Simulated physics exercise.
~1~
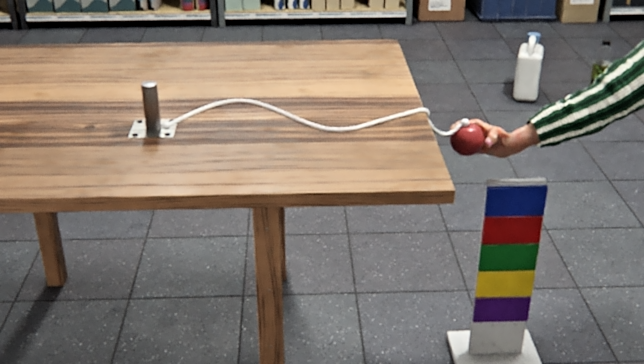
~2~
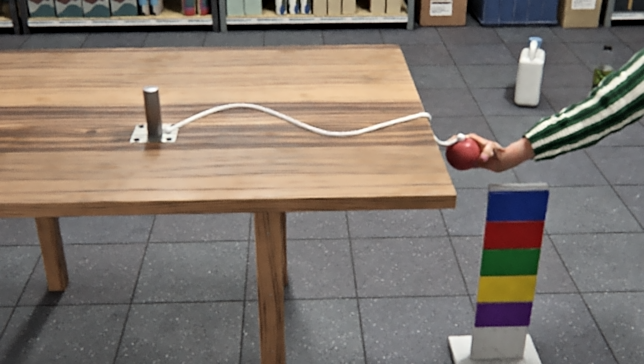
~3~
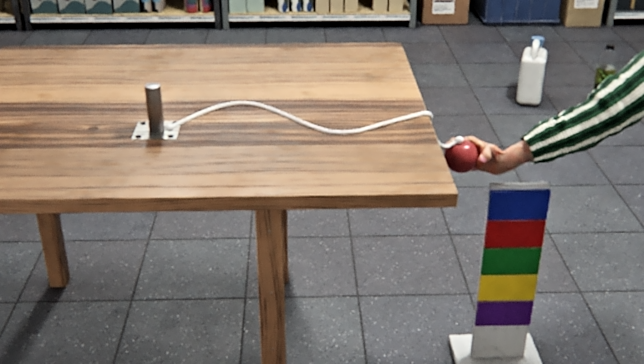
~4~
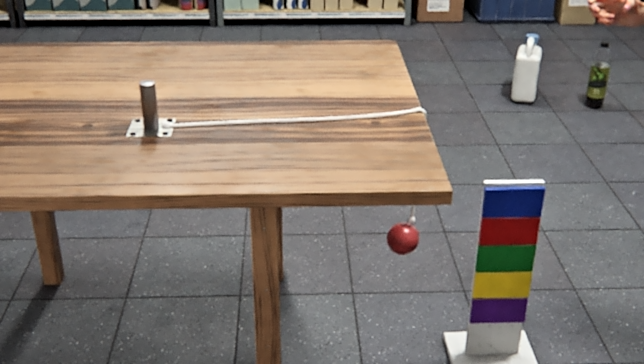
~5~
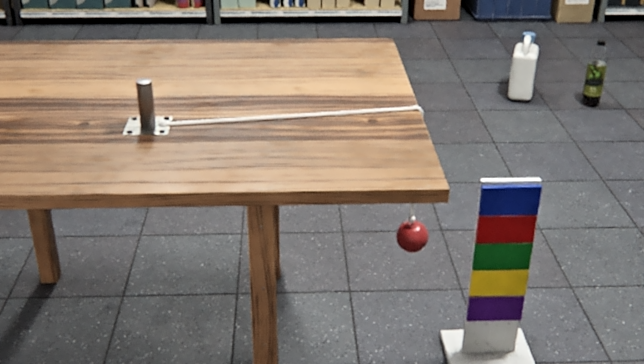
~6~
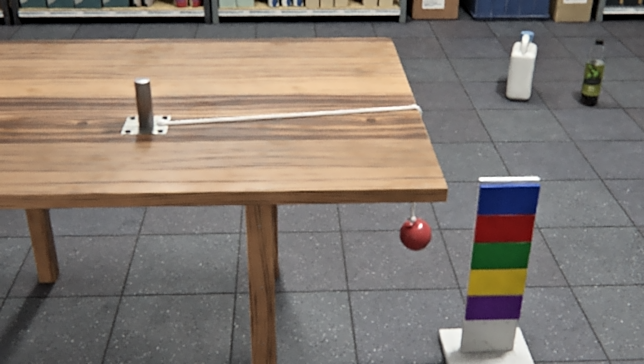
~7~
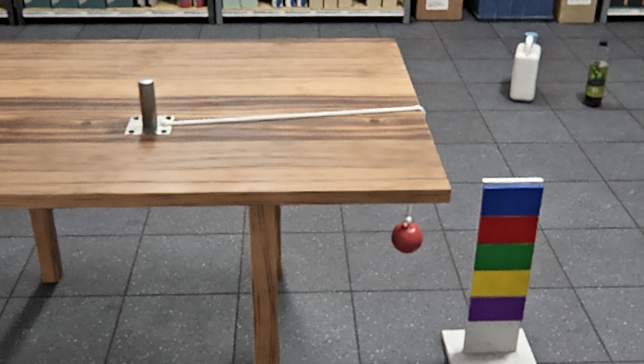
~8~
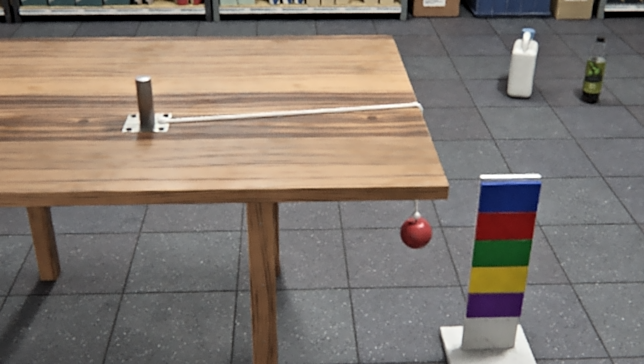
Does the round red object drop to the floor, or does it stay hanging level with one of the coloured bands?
It stays hanging from the cord past the table edge, with its centre level with the red band.
